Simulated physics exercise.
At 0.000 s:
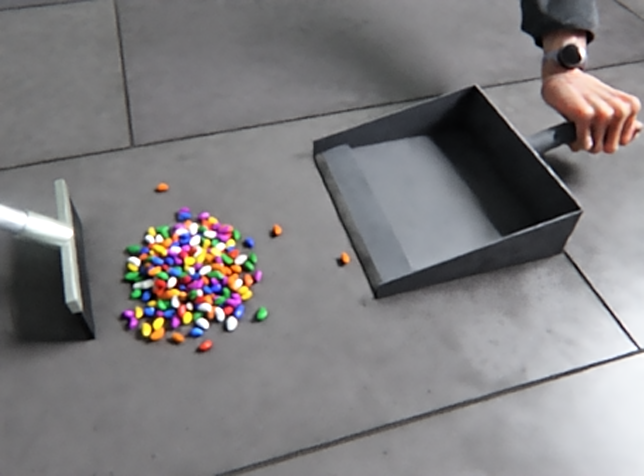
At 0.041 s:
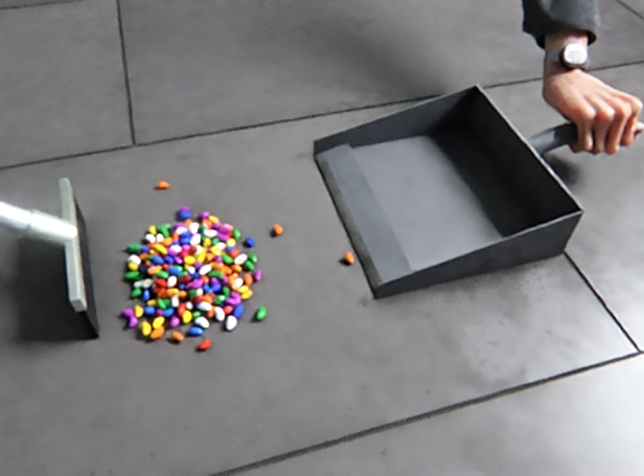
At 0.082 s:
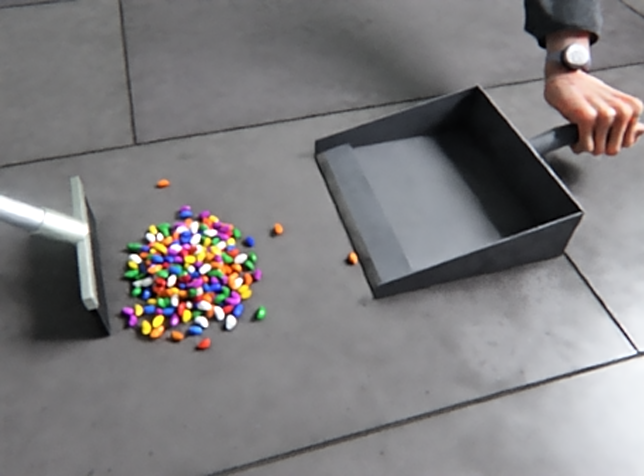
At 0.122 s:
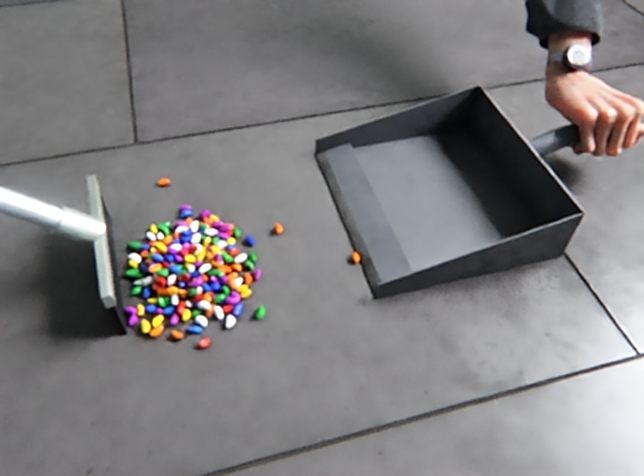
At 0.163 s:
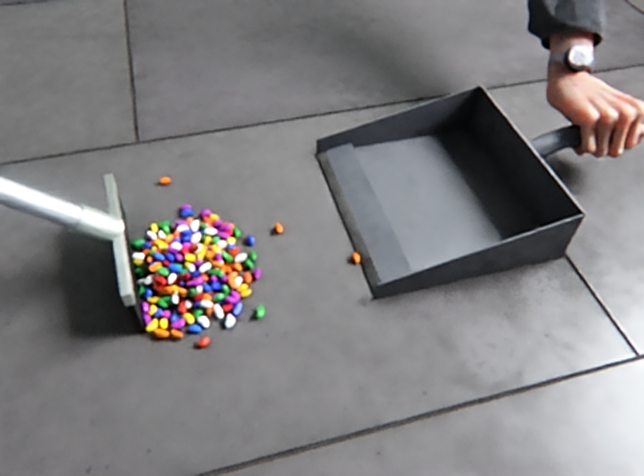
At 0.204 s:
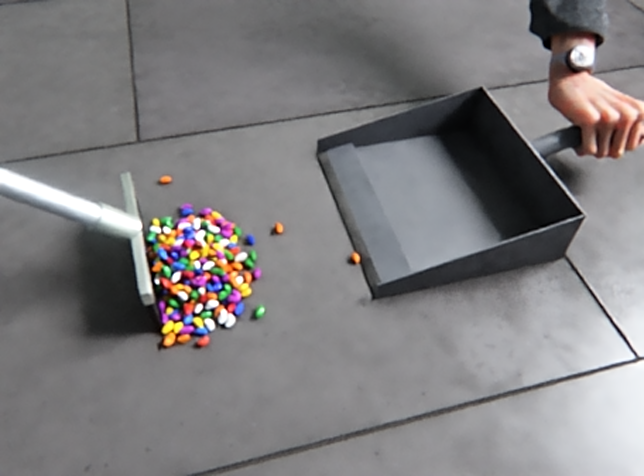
We see a heap of colourful jelly beans on grey tiles as a flat blade on a pale handle slides right and pushes into its left side, bunching the beans together, while a hand holds a dark dustpan still.
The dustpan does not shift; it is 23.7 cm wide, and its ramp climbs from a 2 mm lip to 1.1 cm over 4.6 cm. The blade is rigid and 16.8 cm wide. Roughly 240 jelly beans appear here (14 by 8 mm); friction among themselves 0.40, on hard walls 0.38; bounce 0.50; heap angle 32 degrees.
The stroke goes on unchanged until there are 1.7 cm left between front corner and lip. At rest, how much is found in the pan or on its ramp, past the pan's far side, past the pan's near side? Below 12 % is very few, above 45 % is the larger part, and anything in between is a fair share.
Pan: A fair share, far side: Very few, near side: A fair share.
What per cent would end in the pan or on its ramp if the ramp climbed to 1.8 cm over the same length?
Estimate with the new ramp: Some 35 in a hundred.
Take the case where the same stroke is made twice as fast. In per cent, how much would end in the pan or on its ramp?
I'd guess it lands at about 45 per cent.
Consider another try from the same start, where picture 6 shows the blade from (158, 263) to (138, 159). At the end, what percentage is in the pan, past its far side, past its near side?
The pan gets 25, the far side 5 and the near side 5.
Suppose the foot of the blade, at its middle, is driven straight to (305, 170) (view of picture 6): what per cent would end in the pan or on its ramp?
That would come to near 25 percent.
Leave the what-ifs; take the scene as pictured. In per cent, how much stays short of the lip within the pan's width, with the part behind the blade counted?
I'd estimate close to 45 per cent.
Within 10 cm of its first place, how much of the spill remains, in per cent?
I'd say about 10 per cent.
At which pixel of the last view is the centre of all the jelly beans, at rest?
Centre at rest: Approx. (355, 248) px.
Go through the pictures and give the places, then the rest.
Blade from (75, 305) to (63, 190), moved 0.0 cm, 0 of the pieces shifted so far; middle of the pieces at (188, 269); pan at (442, 197), in the first picture.
Blade from (79, 304) to (67, 189), moved 0.4 cm, 1 of the pieces shifted so far; middle of the pieces at (188, 268), in the second picture.
Blade from (91, 302) to (78, 187), moved 1.4 cm, 1 of the pieces shifted so far; middle of the pieces at (188, 267), in the third picture.
Blade from (109, 300) to (94, 186), moved 3.1 cm, 2 of the pieces shifted so far; middle of the pieces at (188, 266), in the fourth picture.
Blade from (128, 299) to (111, 184), moved 4.8 cm, 20 of the pieces shifted so far; middle of the pieces at (188, 265), in the fifth picture.
Blade from (147, 298) to (128, 183), moved 6.6 cm, 143 of the pieces shifted so far; middle of the pieces at (194, 264); pan at (445, 199). Its pace works out near 0.43 m/s, heading 13 degrees towards the viewer's side, in the sixth picture.
Then, at 0.45 s, middle of the blade 12 cm from the lip; 0 % over the lip, far side 0 %, near side 10 %.
Then, at 0.61 s, middle of the blade 6 cm from the lip; 5 % over the lip, far side 0 %, near side 15 %.
Then, at 0.89 s, middle of the blade 2 cm from the lip; 35 % over the lip, far side 0 %, near side 20 %.
By 2.2 s all is still; pan 35 %, far side 0 %, near side 20 %, in front of the lip or behind the blade 45 %.
